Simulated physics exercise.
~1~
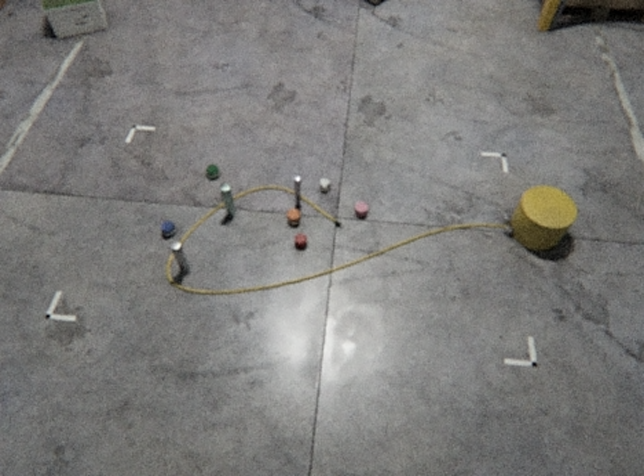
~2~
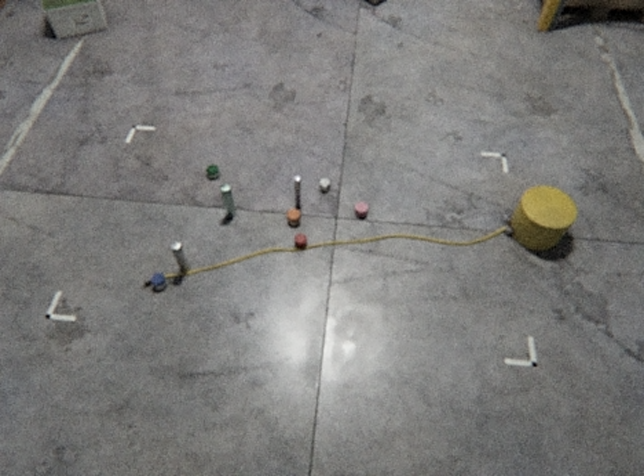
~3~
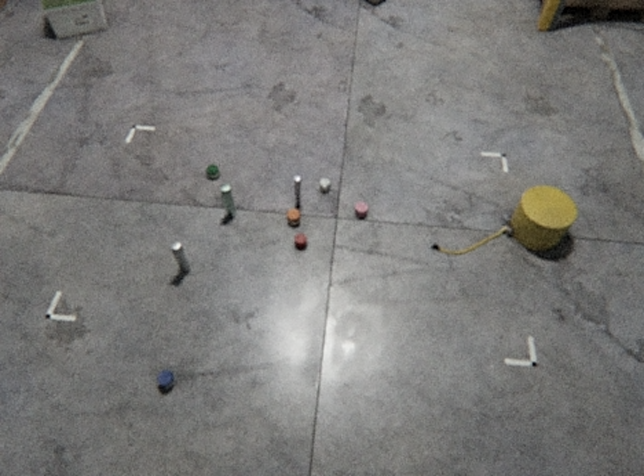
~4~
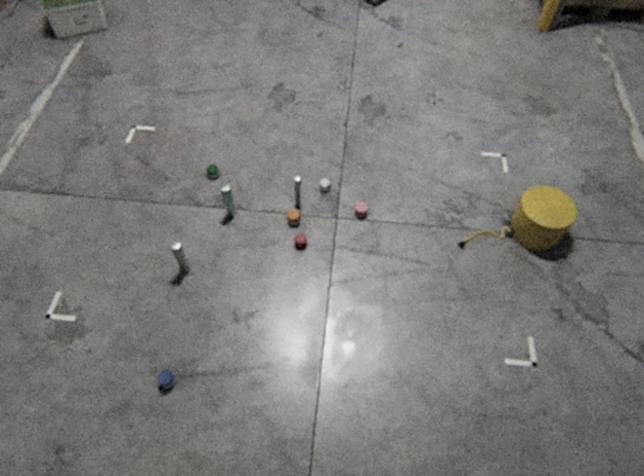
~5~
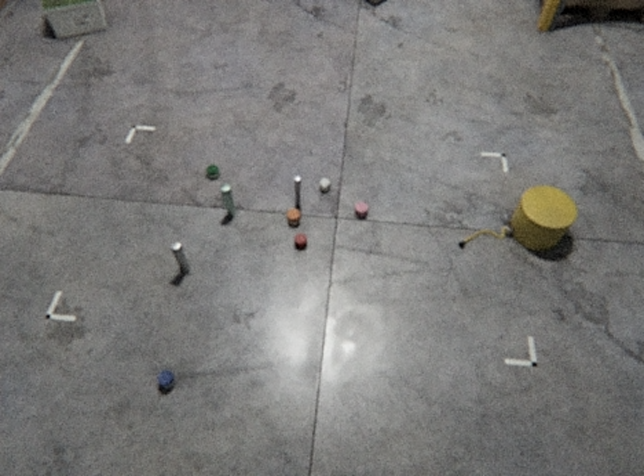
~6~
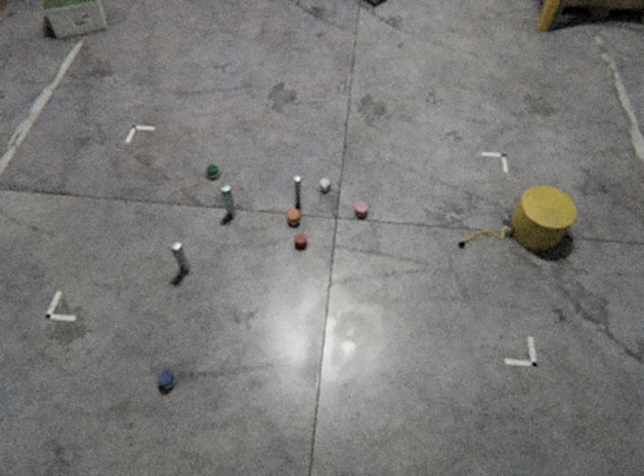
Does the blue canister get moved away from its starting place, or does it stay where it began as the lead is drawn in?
The blue canister is moved away from its starting place. It ends up lower on the floor, well clear of the posts and the other containers.
